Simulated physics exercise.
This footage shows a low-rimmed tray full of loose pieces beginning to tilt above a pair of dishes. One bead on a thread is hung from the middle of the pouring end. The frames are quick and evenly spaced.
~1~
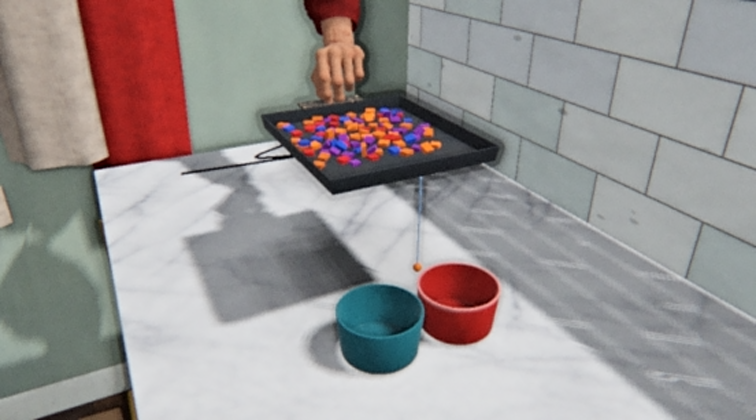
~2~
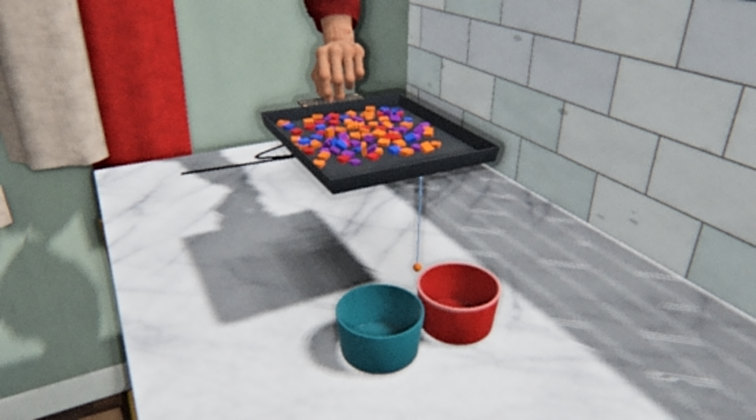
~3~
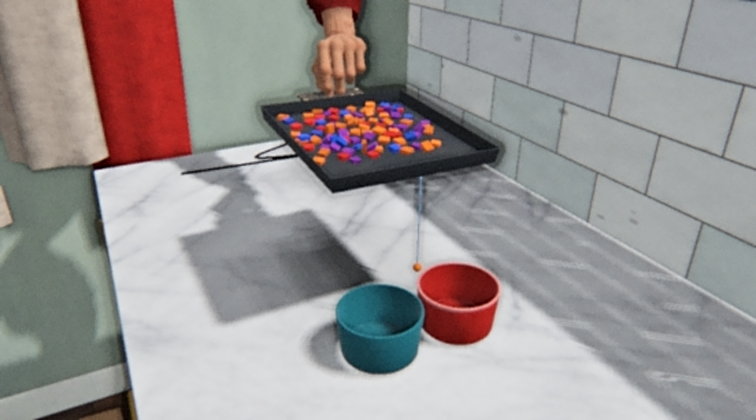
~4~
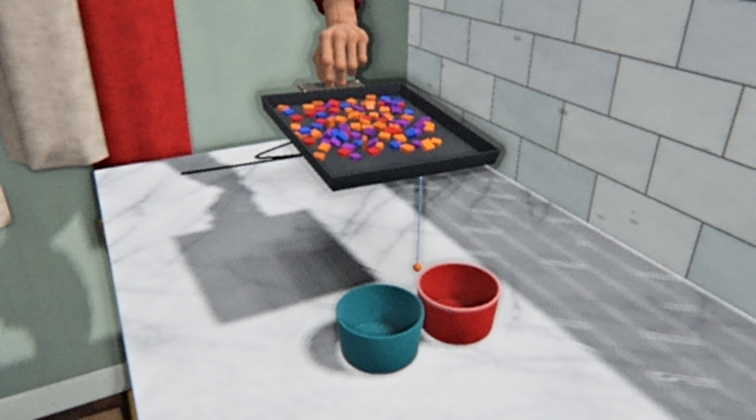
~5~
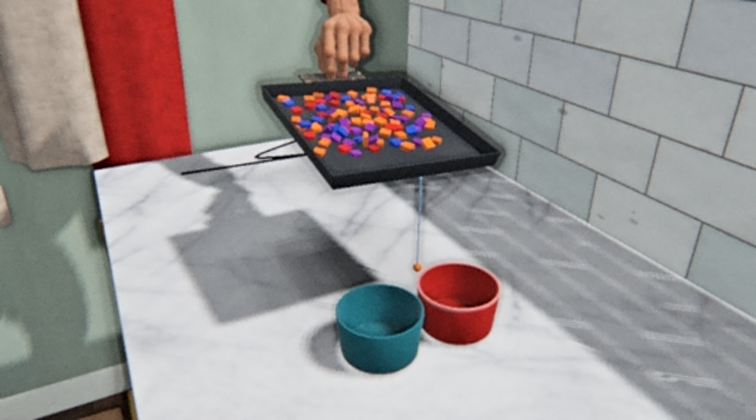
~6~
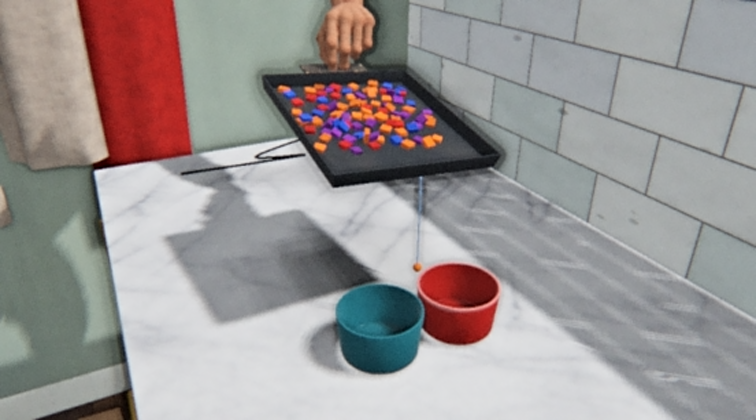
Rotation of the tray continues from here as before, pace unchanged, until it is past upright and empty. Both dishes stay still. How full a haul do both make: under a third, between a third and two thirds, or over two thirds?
One to two parts in three.
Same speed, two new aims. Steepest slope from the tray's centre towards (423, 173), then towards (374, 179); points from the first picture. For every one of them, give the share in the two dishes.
60 % and 70 %.
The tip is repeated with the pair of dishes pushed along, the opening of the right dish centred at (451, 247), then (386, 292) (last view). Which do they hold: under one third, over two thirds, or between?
Under a third; under a third.
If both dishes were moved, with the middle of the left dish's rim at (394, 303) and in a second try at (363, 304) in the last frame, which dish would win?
Run 1: The one on the right side. Run 2: The one on the right side.
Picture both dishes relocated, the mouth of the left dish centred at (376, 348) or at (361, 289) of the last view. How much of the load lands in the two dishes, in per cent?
It comes to near 10 per cent the first time and near 10 per cent the second time.
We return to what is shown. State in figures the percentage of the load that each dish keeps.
Left about 0, right about 60 in a hundred.
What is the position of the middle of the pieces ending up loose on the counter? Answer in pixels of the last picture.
Their resting centre is at about (500, 298).
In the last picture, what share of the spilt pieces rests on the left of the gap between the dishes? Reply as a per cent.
That comes to about 0 per cent of the pieces.
Soon, tray tipped steeply; nearly all on the tray; a stray few in the air.
A while on, tray tipped right over; most on the tray; a small part in the right dish; a small part outside both; a small part in the air.
Towards the end, tray tipped past a quarter turn; about half in the right dish; about half outside both.
Finally, tray tipped past a quarter turn; none in the left dish; about half in the right dish; about half outside both.
